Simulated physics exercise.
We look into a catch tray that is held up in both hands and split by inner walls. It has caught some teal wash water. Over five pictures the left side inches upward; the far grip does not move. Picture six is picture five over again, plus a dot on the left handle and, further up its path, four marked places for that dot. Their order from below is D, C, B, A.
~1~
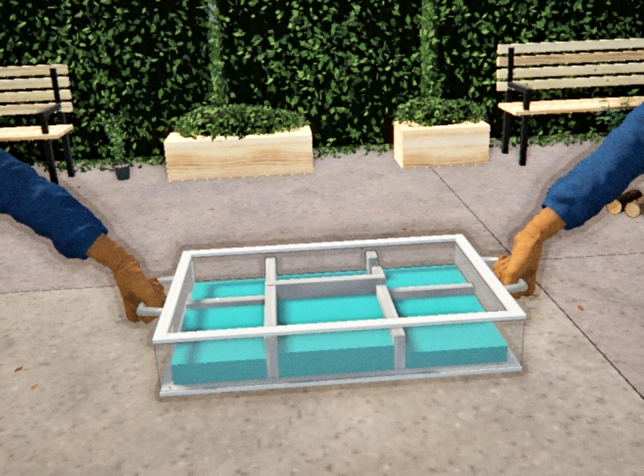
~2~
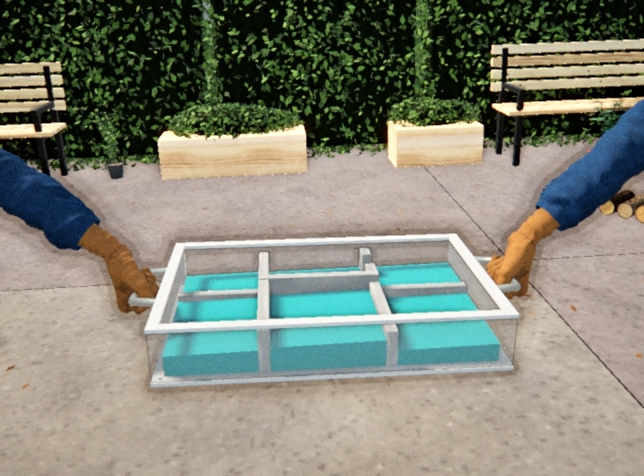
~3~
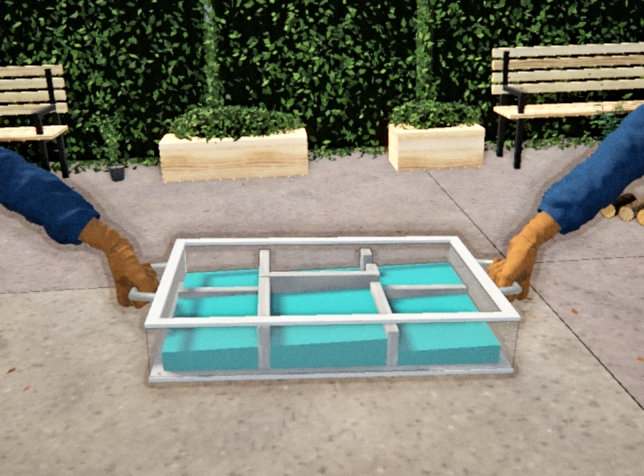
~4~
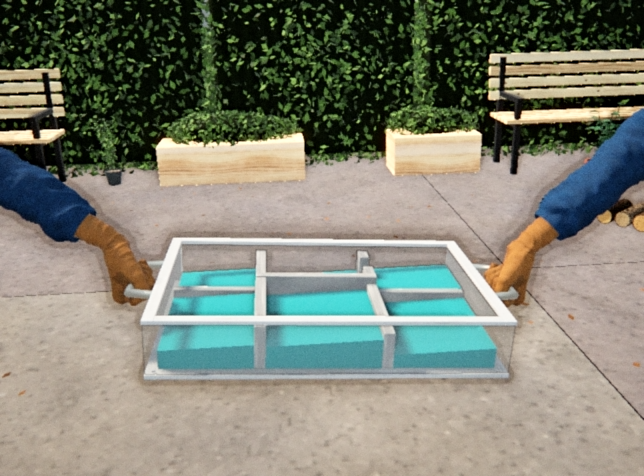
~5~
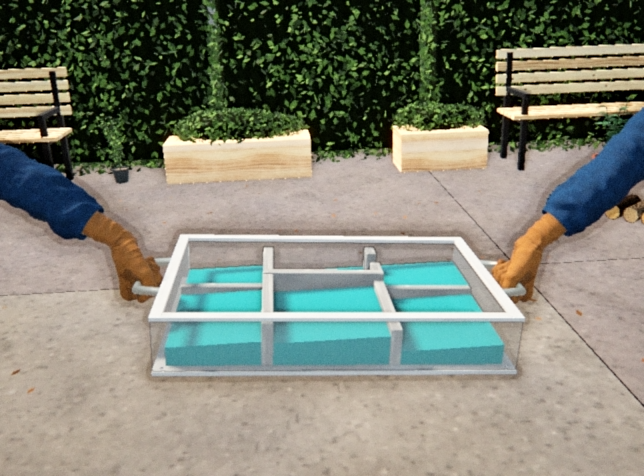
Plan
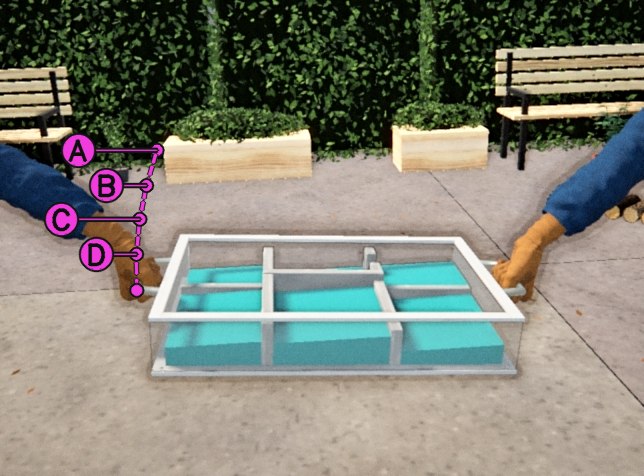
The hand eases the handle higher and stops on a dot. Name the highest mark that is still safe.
B.
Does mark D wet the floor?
No.
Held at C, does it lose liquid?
No.
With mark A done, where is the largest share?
That is the front right bay.
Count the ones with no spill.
Three.
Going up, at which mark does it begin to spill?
It is A.
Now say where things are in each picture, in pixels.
In the first frame, the tray is level; deepest in the front middle bay, at (331, 320), shallowest in the back left; left handle at (147, 296).
The second frame shows tipped about 1° down to the right; no wall is crossed; left handle at (139, 287).
The third frame shows tipped about 3° down to the right; no wall is crossed; left handle at (139, 282).
The fourth frame shows tipped about 4° down to the right; no wall is crossed; left handle at (135, 279).
The fifth frame shows tipped about 4° down to the right; deepest in the front middle bay, at (327, 311), shallowest in the back middle; left handle at (143, 276).
On the marked copy, A at (156, 150); B at (146, 185); C at (139, 219); D at (136, 254).
With A, about 7 % goes over the rim.
With B, nothing spills; the front right bay holds the most.
With C, nothing spills; the front right bay holds the most.
With D, nothing spills; the front middle bay holds the most.
